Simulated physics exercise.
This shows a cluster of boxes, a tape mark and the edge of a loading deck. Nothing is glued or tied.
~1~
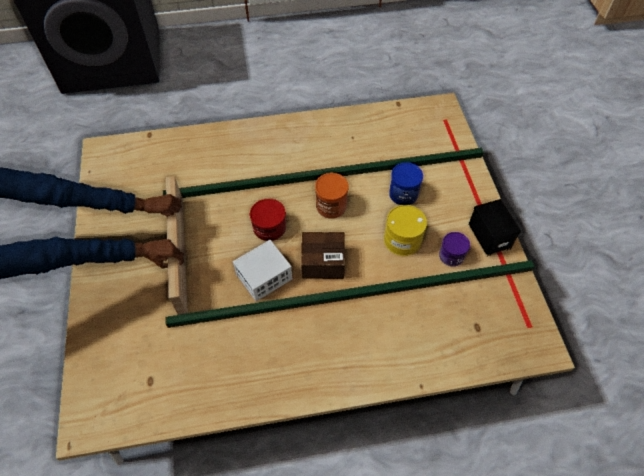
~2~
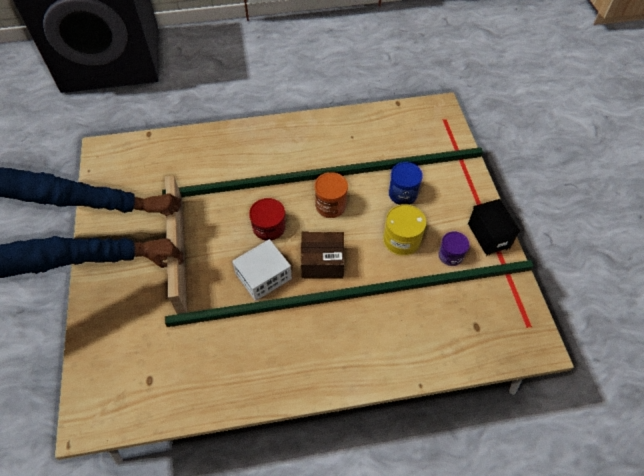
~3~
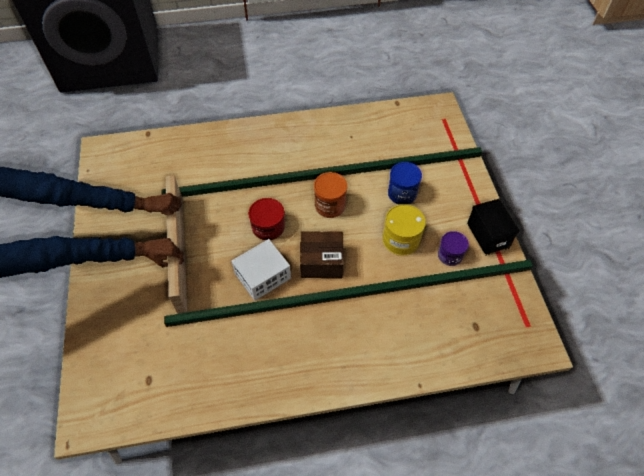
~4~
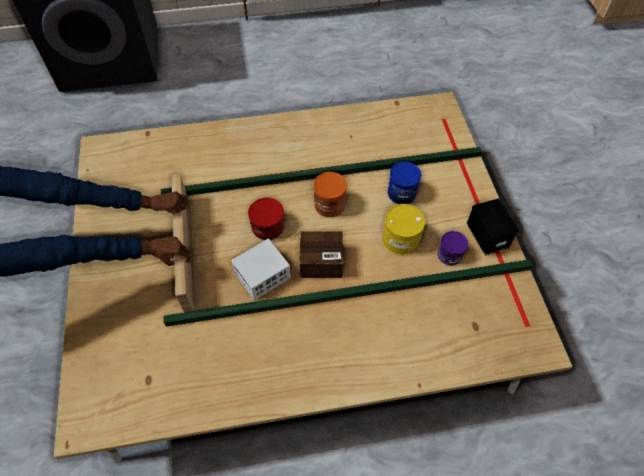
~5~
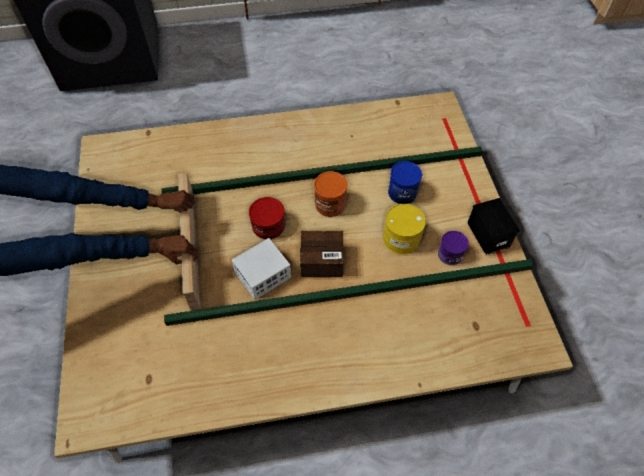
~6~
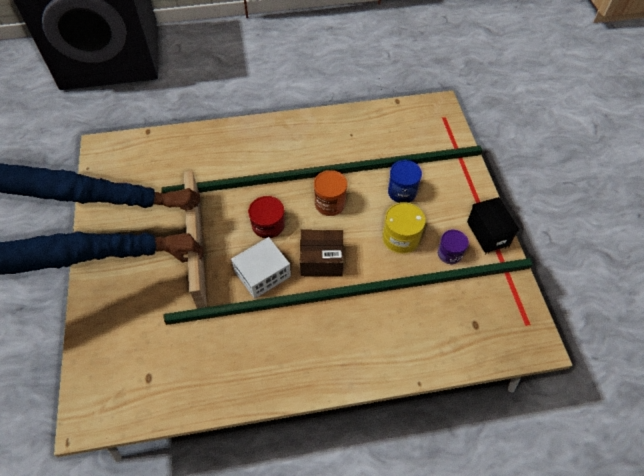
In this clip, two hands hold a wooden plank between green rails on a board, then slide it slightly right toward a red pail and white crate, while the coloured pails, brown parcel and black tote stay in place.
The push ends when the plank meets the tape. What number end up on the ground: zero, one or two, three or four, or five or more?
Outcome: The number that fall off is five or more.
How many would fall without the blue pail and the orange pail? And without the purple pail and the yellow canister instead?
It would be 4 and 3.
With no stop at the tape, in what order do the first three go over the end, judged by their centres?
They are the black tote, the yellow canister, the purple pail.
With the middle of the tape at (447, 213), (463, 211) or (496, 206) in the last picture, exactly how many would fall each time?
It would be 2, 4 and 8.
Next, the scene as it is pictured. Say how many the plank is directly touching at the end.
3 of them.
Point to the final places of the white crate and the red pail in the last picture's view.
The white crate stops around (521, 241); the red pail around (495, 189).
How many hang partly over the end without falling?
3 of them.
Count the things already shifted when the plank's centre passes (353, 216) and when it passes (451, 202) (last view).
First 5, then 8.
Soon after, none off yet; black tote at rest near (492, 226); purple pail at rest near (452, 247); blue pail at rest near (404, 182).
Then, none off yet; black tote at rest near (495, 226); purple pail moving near (456, 247); blue pail moved about its own width near (425, 181).
At rest, the number that fall off is five or more; fallen, brown parcel, yellow canister, blue pail, purple pail and black tote.
